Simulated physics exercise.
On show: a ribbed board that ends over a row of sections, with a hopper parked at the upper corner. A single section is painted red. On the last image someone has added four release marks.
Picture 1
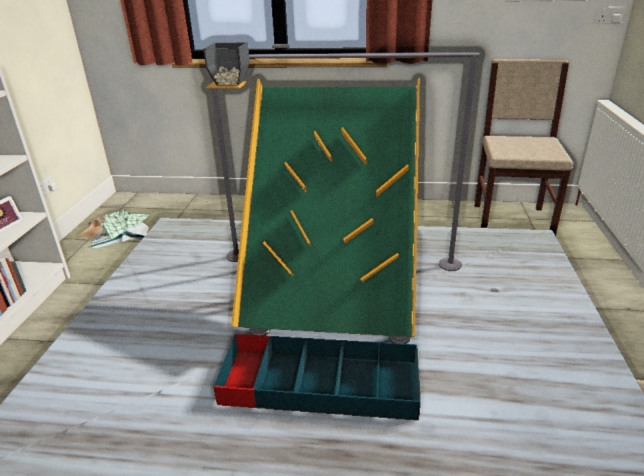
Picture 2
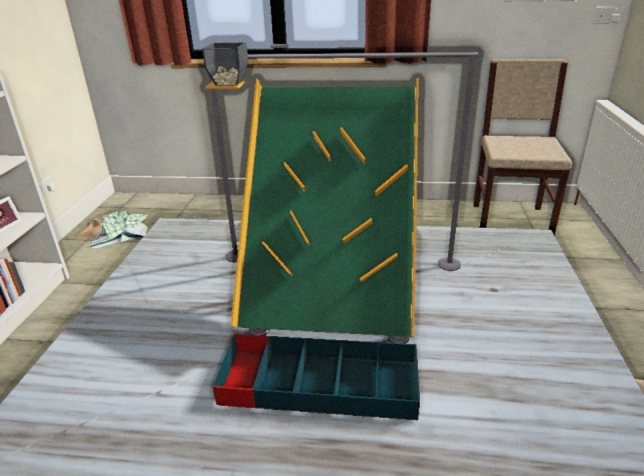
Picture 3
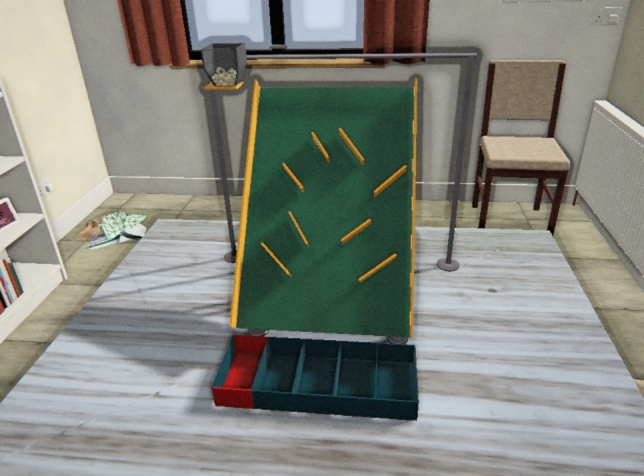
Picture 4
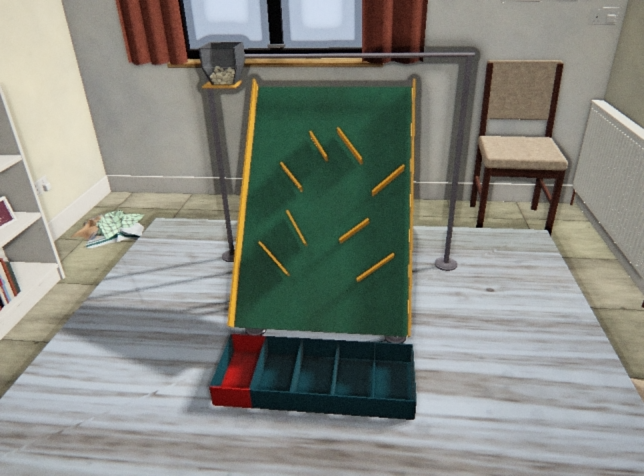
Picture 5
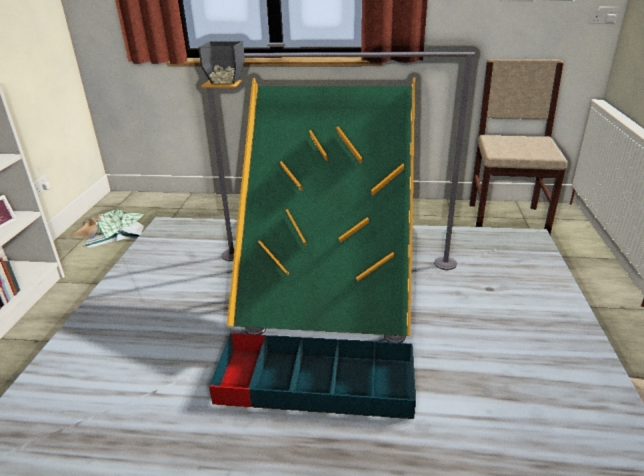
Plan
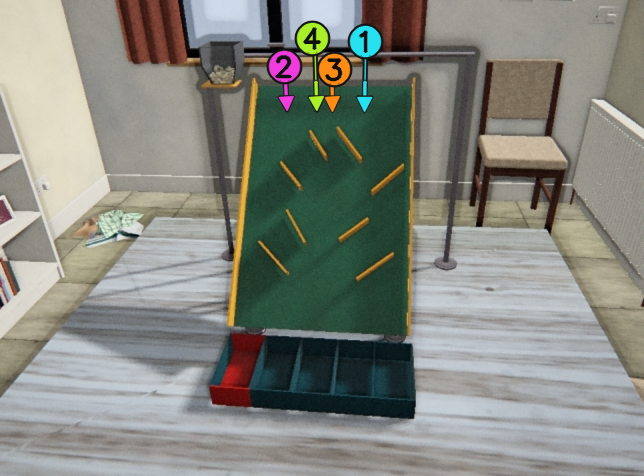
In a room with a chair and a window, a green board with slanted yellow ribs leans above a row of five sections, the leftmost one red. A hopper holding pale pieces sits at the board's upper left corner, and nothing moves apart from a very slight shift of the view.
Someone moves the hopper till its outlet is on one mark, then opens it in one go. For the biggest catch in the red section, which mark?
2 works best here.
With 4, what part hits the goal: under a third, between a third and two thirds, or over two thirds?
Mark 4 gives under a third.
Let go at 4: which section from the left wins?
The third.
On the marked copy, mark 1 meets the board at (364, 106); mark 2 meets the board at (286, 105); mark 3 meets the board at (332, 106); mark 4 meets the board at (316, 105).
With 1, none in the red section, nearly all in other sections, a stray few held on the board.
With 2, about a third in the red section, about half in other sections, a stray few outside the box.
With 3, none in the red section, nearly all in other sections, a stray few held on the board.
With 4, a stray few in the red section, nearly all in other sections, a small part held on the board.
